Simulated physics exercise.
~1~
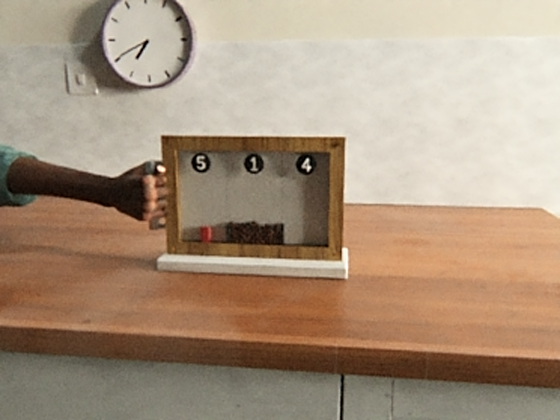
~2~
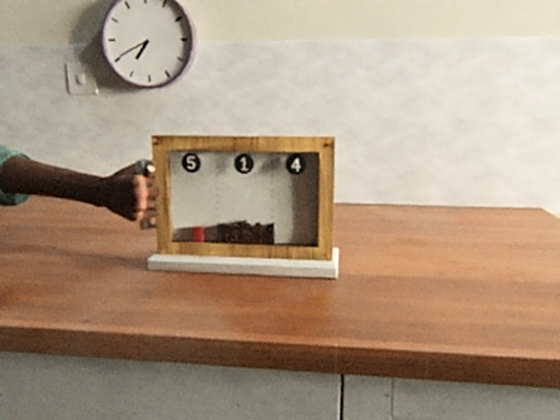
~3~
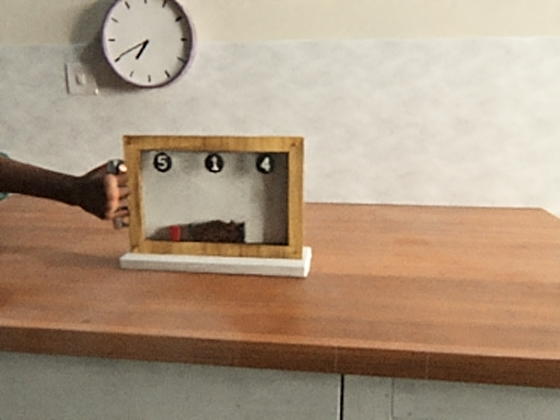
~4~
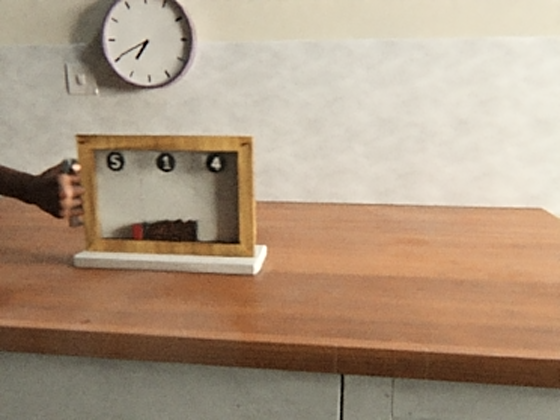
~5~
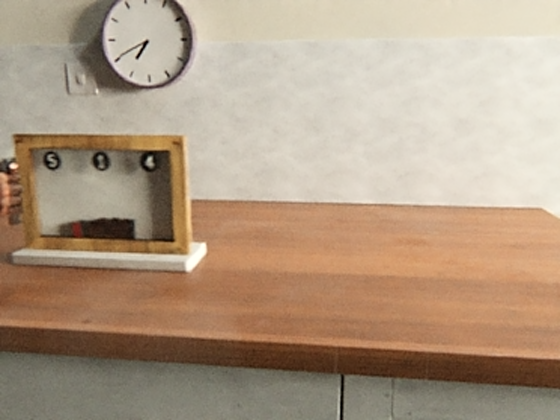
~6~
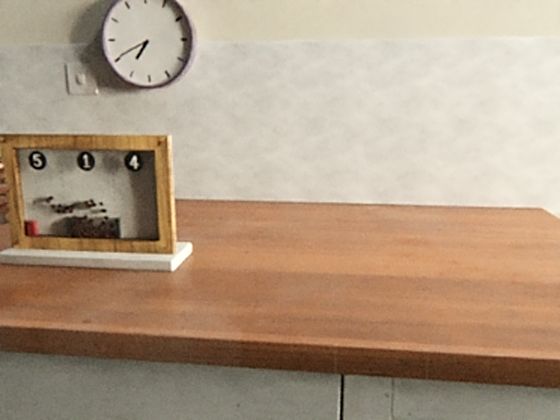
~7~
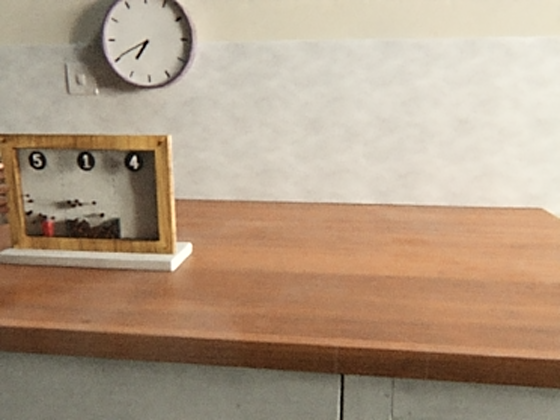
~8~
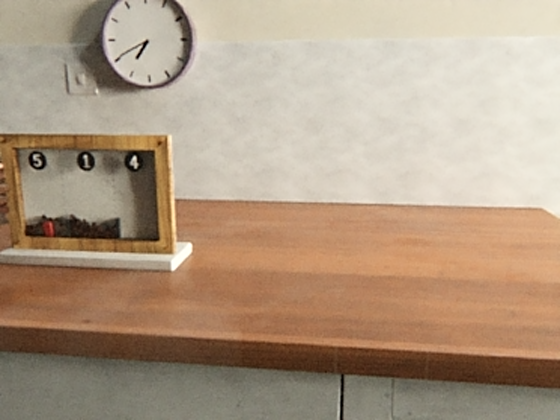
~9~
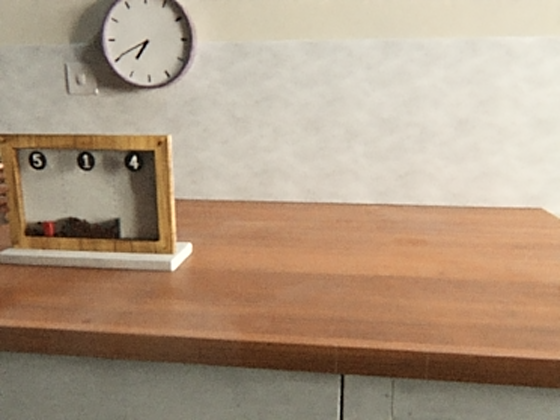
Framed tray of dark pills pulled left along a counter by hand, stopping as they scatter, then settle around a red block.
